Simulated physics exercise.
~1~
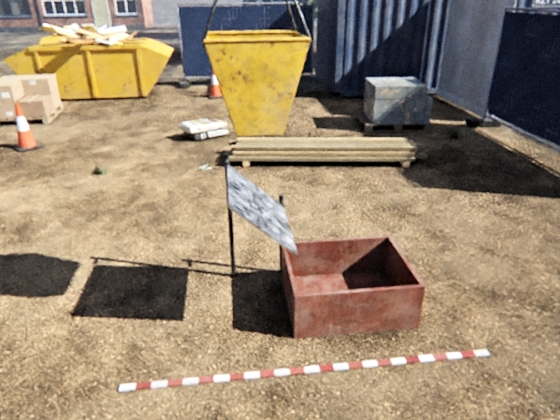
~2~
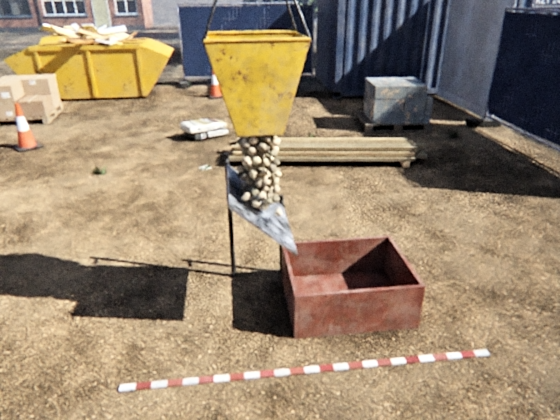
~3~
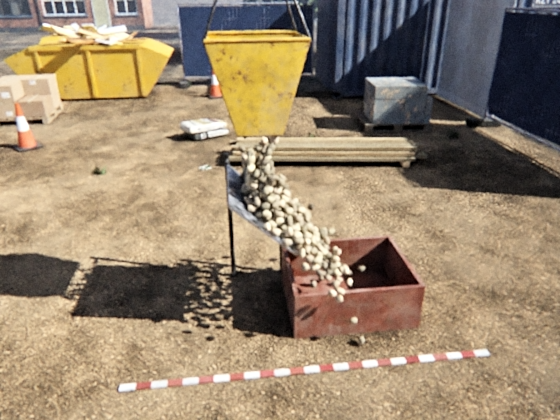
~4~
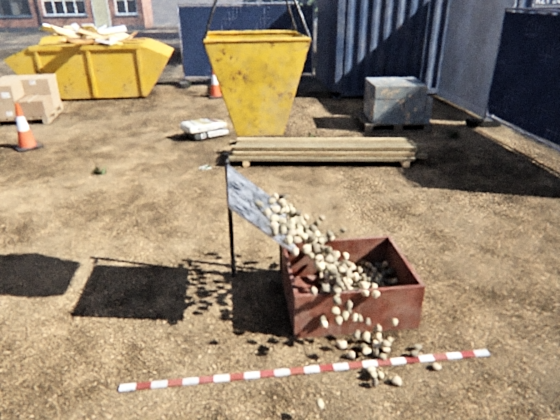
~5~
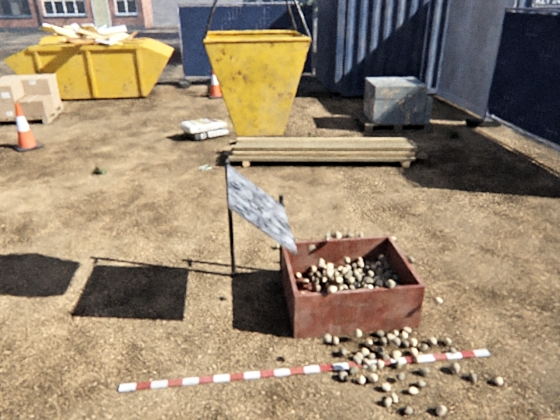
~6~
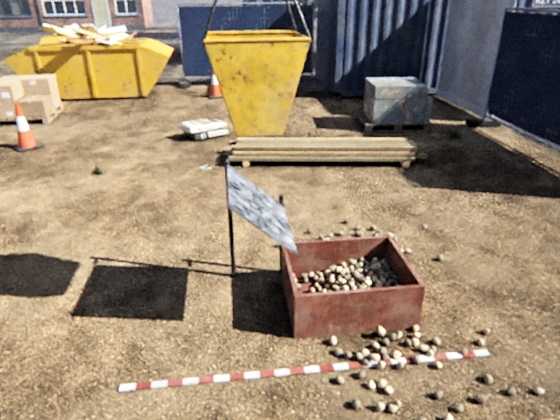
Yellow skip dropping cobbles onto a sloping steel sheet, most sliding into a red bin, others scattering on the ground around it.
